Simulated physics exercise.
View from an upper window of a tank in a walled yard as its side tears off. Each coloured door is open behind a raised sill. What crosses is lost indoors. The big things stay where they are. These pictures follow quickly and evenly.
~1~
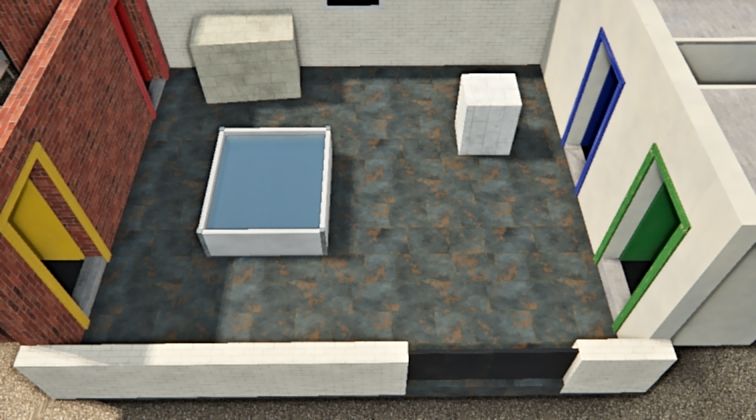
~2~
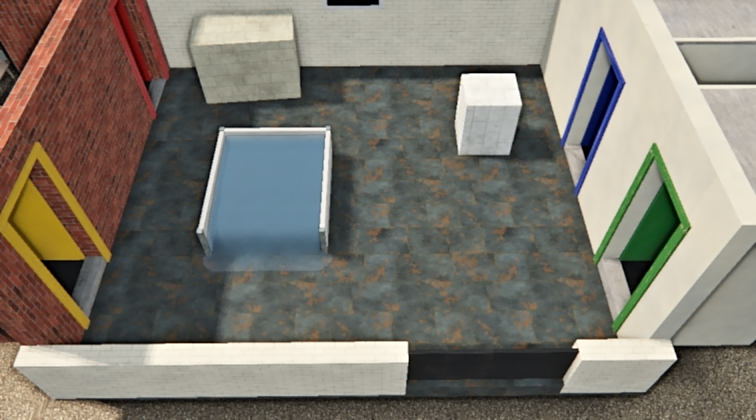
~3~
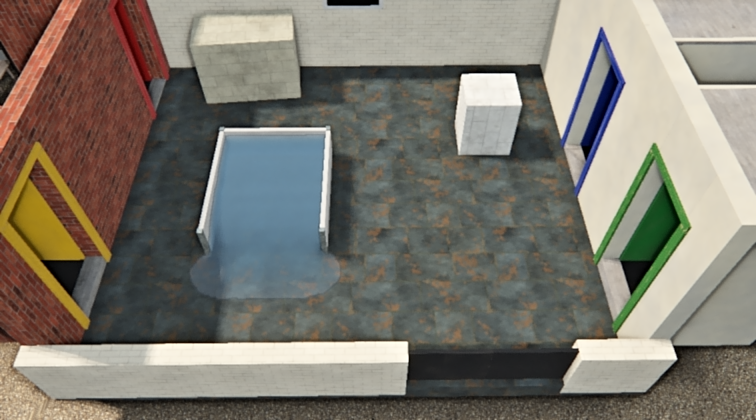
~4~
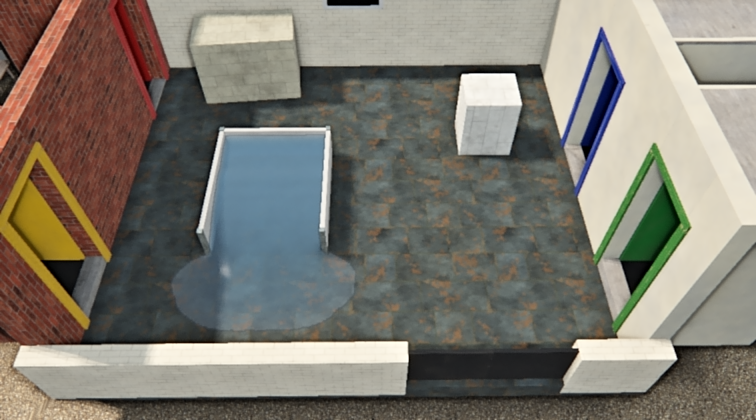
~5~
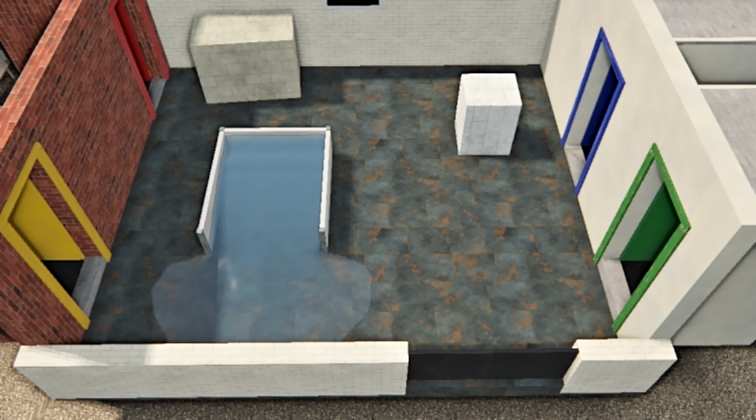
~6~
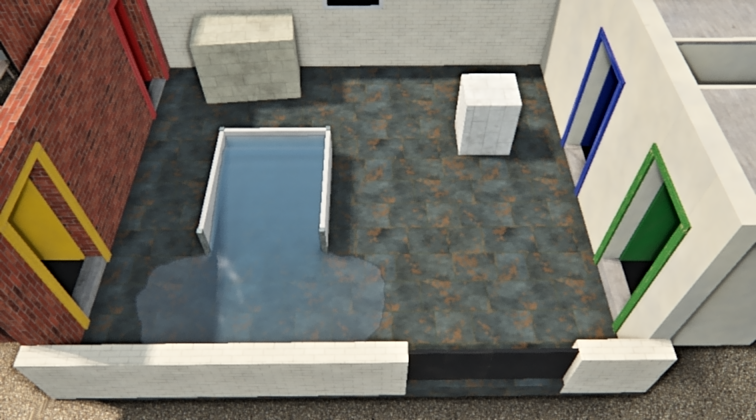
An open tank in a walled yard losing its near side, water pouring out and spreading across the dark floor.
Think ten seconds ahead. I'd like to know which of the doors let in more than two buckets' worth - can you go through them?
At the end, the green door is going to stay inside the allowance; the blue door is going to stay inside the allowance; the yellow door is going to stay inside the allowance; the red door is going to overshoot the allowance.
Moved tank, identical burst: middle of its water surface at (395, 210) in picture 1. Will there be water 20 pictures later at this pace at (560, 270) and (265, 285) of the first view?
Hit, hit.
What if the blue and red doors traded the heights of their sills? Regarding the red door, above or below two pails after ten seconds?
Red door: Falls short.
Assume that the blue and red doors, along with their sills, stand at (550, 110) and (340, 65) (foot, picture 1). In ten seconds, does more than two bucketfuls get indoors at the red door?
As I see it, the red door comes in lower.
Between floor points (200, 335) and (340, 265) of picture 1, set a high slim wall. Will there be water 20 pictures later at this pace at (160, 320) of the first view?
My call for that point: Waterlogged.
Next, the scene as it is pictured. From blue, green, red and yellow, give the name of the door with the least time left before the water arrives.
If you ask me, it's the yellow-painted one.
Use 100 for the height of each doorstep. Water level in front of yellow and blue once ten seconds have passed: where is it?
Near 20 per cent and 50 per cent, respectively.
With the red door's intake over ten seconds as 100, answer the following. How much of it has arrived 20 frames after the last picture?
By then roughly 0 percent of the ten-second total is in.
A moment on, water covers 15 % of the floor; the green door not reached, the blue door not reached, the yellow door not reached, the red door not reached.
Next, water covers 20 % of the floor; the green door not reached, the blue door not reached, the yellow door wet at the sill, nothing in, the red door not reached.
Then, water covers 45 % of the floor; the green door wet at the sill, nothing in, the blue door not reached, the yellow door under two buckets in, the red door not reached.
Later, water covers 70 % of the floor; the green door wet at the sill, nothing in, the blue door wet at the sill, nothing in, the yellow door under two buckets in, the red door wet at the sill, nothing in.
In the end, water covers 95 % of the floor; the green door wet at the sill, nothing in, the blue door wet at the sill, nothing in, the yellow door under two buckets in, the red door over two buckets in.
